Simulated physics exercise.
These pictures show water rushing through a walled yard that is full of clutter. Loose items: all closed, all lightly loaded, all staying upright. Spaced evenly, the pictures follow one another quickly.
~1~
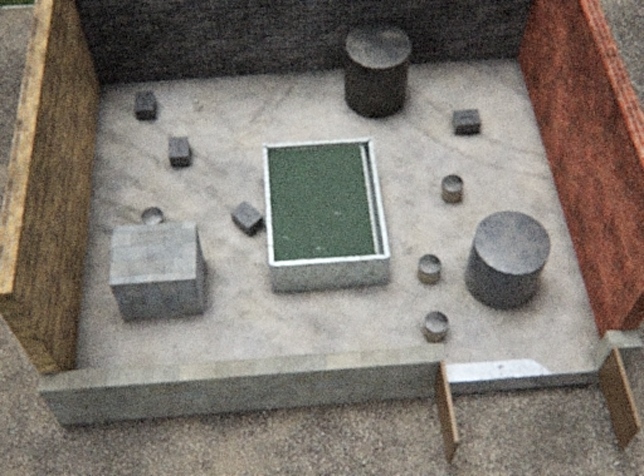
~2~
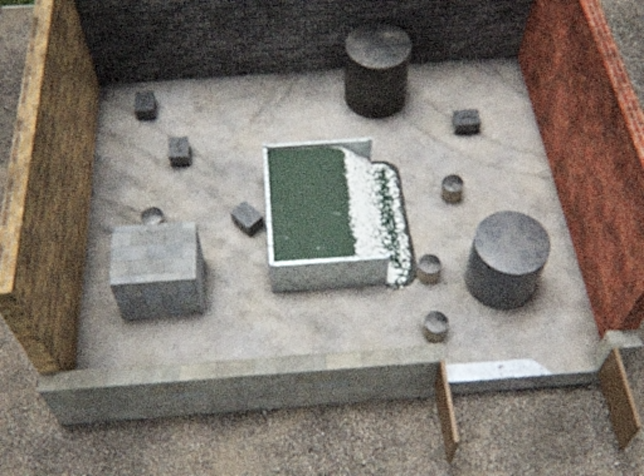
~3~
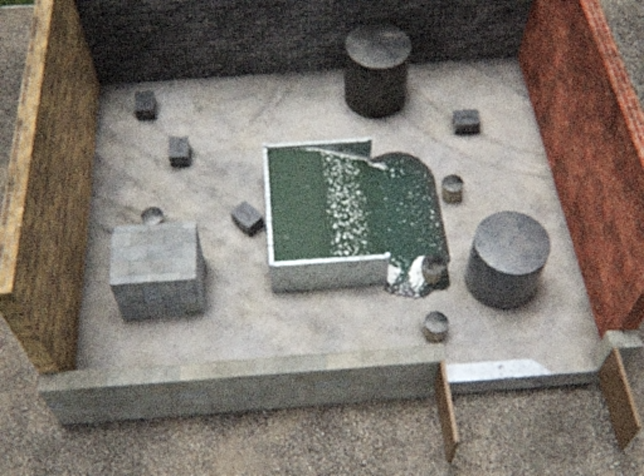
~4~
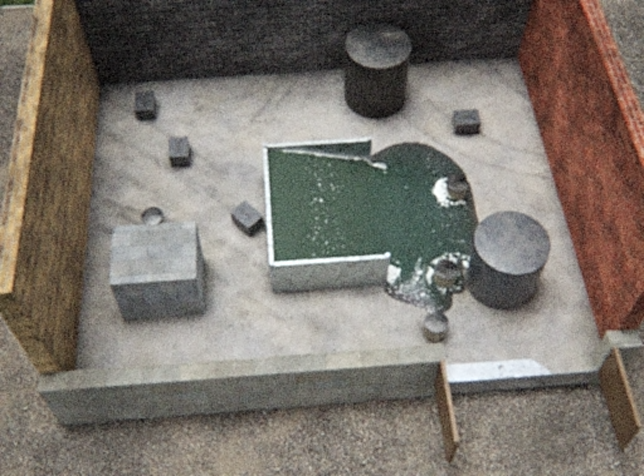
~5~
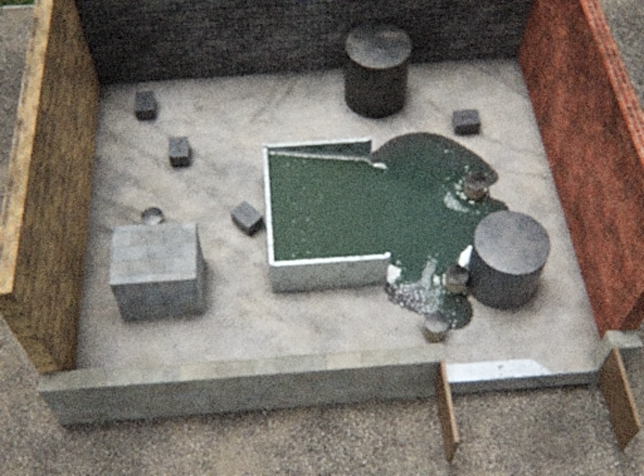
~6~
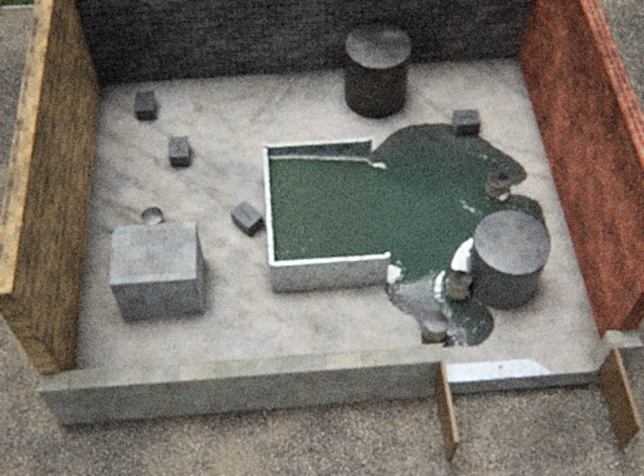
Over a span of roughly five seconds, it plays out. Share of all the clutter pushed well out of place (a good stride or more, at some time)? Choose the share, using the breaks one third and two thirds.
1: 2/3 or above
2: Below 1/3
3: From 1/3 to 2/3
The answer is 3.
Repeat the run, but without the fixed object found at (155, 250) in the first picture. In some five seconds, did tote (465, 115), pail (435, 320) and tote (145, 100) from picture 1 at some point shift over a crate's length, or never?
Item one went the distance, item two went the distance, item three stayed under the mark.
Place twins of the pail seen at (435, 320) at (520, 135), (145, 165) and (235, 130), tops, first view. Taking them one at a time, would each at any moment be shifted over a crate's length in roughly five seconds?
Shoved clear, stays put, stays put.
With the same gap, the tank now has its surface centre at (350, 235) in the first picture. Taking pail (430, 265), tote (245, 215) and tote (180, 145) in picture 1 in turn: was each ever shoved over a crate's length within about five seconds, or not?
The three, one by one: Past that mark, short of that and short of that.
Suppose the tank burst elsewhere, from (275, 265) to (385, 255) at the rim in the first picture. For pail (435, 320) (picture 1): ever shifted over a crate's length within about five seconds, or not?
Lab note - outcome: Distance reached.
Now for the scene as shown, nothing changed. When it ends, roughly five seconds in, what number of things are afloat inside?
Tally at that point: 2.
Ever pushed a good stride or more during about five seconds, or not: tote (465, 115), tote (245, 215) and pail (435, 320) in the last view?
Taking them in turn, the first traveled far, the second stayed within range, and the third traveled far.
A moment on, 2 of 8 are well off their spots; 0 afloat.
Next, 3 of 8 are well off their spots; 2 afloat.
Later, 4 of 8 are well off their spots; 2 afloat.
In the end, 3 of 8 are well off their spots, and 4 have been at some point; 2 afloat.
